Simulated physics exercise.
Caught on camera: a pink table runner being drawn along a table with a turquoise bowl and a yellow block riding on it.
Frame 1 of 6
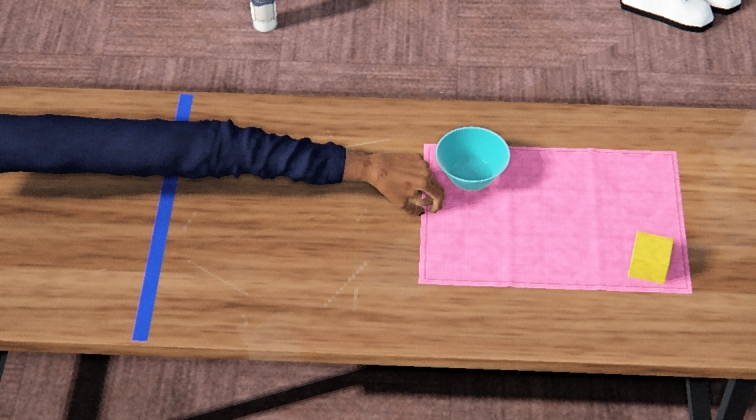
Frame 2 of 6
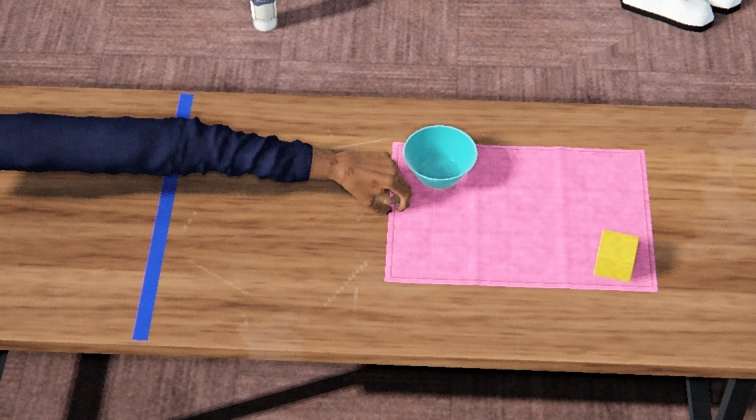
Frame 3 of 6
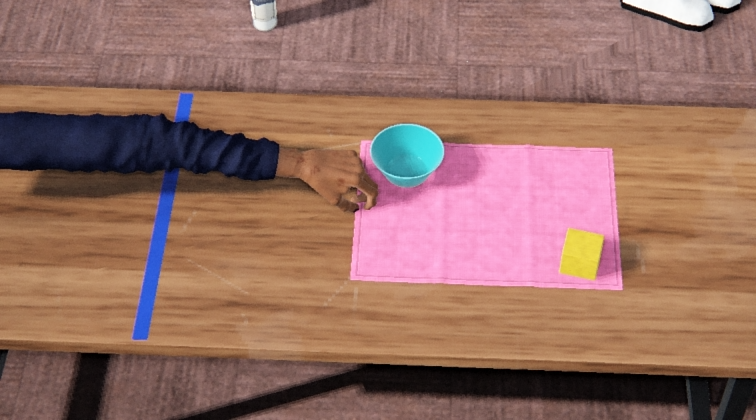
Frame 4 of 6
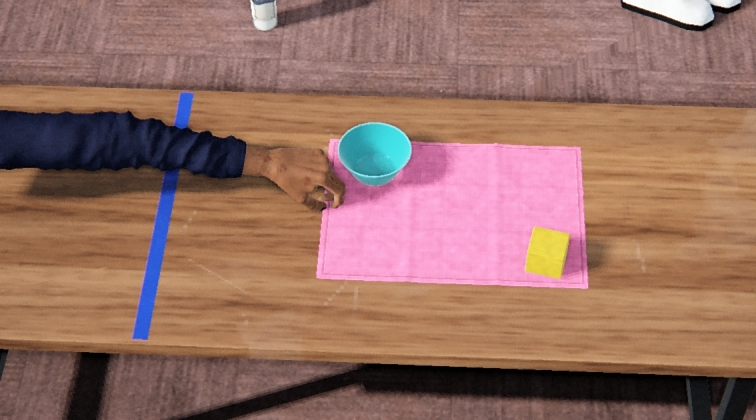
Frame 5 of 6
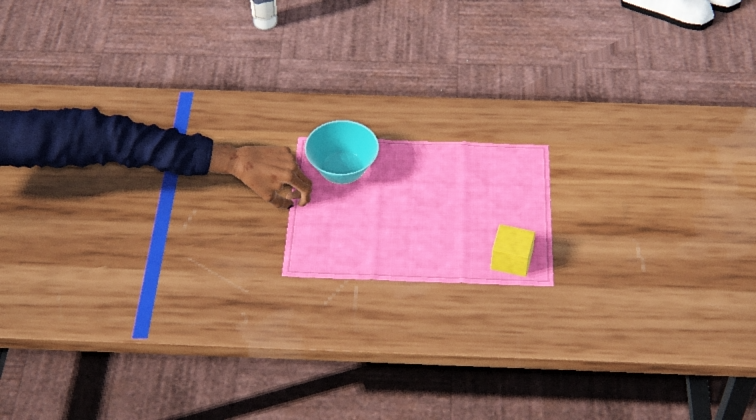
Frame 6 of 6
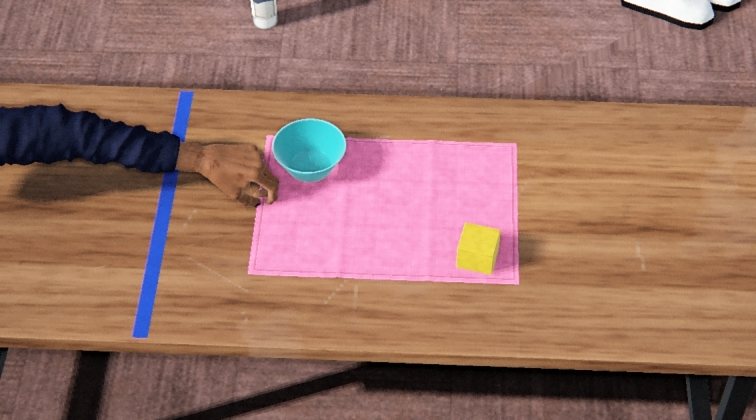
On a wooden table, a hand pulls a pink cloth left, carrying a turquoise bowl and yellow block.
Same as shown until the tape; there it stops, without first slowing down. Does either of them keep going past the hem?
Turquoise bowl: Yes, it goes past. Yellow block: No, it stays on.
Then, 0.10 s past the final frame, hem short of the tape; turquoise bowl on the cloth near (245, 154); yellow block on the cloth near (410, 246).
Then, 0.21 s past the final frame, hem at the tape; turquoise bowl on the cloth near (182, 152); yellow block on the cloth near (343, 244).
When it is over, hem at the tape; turquoise bowl ahead of the hem near (138, 152); yellow block on the cloth near (296, 242). The turquoise bowl shoots off the front and the yellow block remains aboard.
